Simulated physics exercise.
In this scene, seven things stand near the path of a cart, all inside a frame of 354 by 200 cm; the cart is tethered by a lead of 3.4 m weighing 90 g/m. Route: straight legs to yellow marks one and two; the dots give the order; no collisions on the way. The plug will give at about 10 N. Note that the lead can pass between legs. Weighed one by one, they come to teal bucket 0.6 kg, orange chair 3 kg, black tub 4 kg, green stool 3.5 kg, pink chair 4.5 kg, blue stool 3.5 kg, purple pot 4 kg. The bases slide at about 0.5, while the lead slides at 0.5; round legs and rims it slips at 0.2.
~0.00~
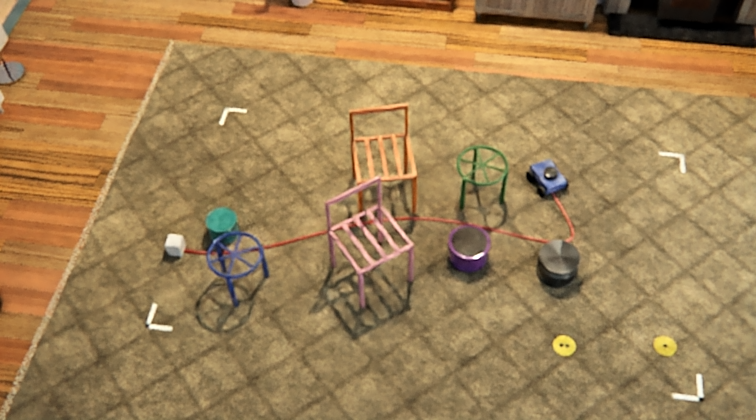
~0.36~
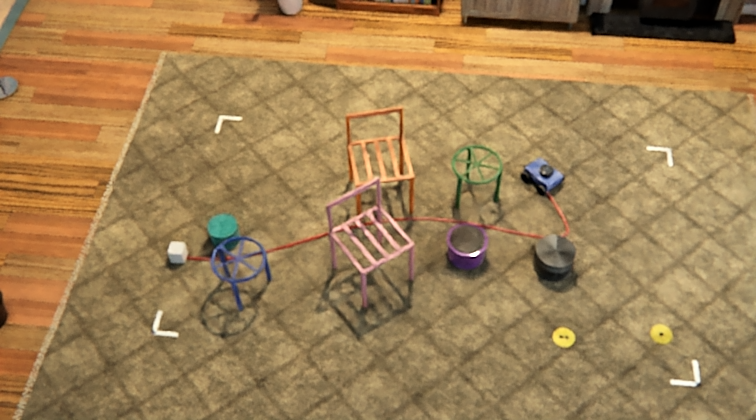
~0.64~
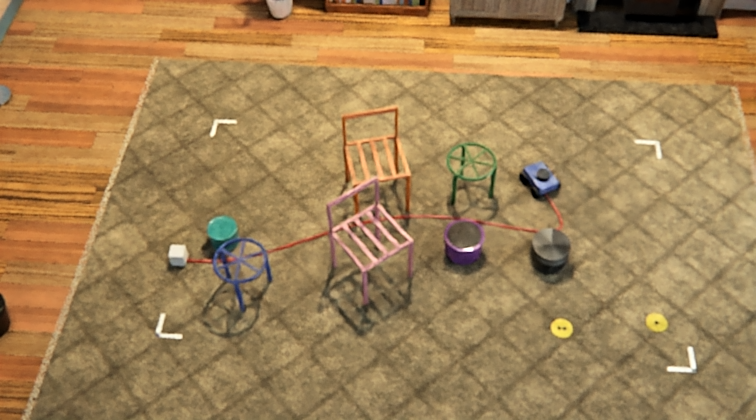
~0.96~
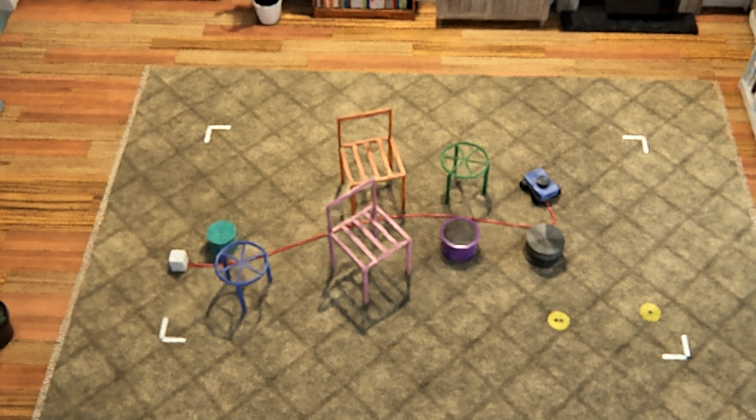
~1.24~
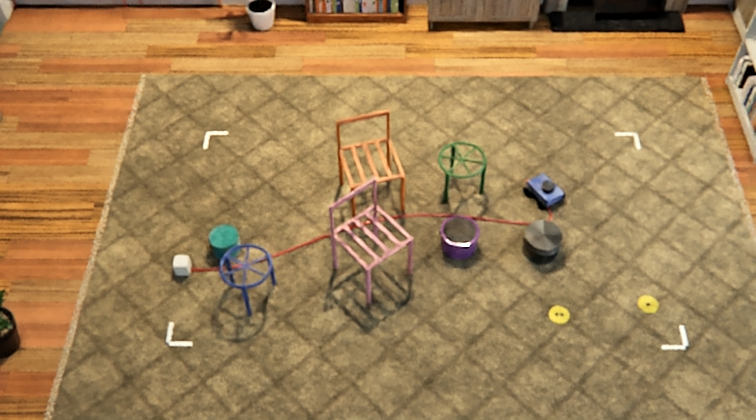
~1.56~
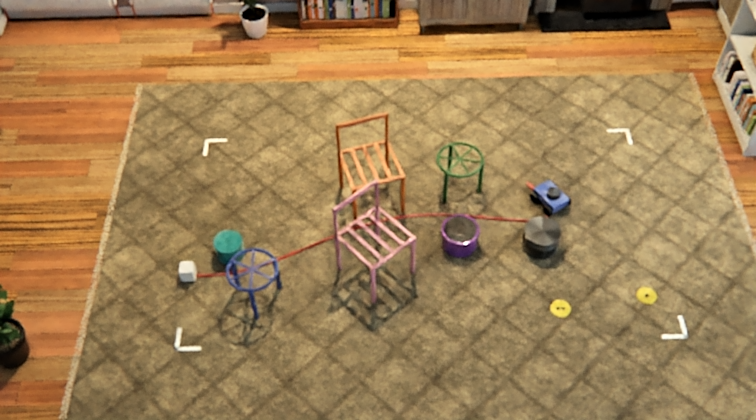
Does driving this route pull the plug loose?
Yes.
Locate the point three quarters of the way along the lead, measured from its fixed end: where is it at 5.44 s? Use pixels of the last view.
That spot lies roughly at pixel (571, 235) in the last view.
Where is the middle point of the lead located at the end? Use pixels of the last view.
The halfway point sits near pixel (473, 225).
At 2.8 s, cart at (585, 235), lead slack at the fixed end; nothing else has moved.
At 4.1 s, cart at (627, 276), 2 N at the fixed end; nothing else has moved.
At 5.4 s, cart at (612, 300), plug out; nothing else has moved.
At 6.7 s, cart at (561, 307), plug out; nothing else has moved.
At 7.1 s, cart at (561, 307), plug out; nothing else has moved.
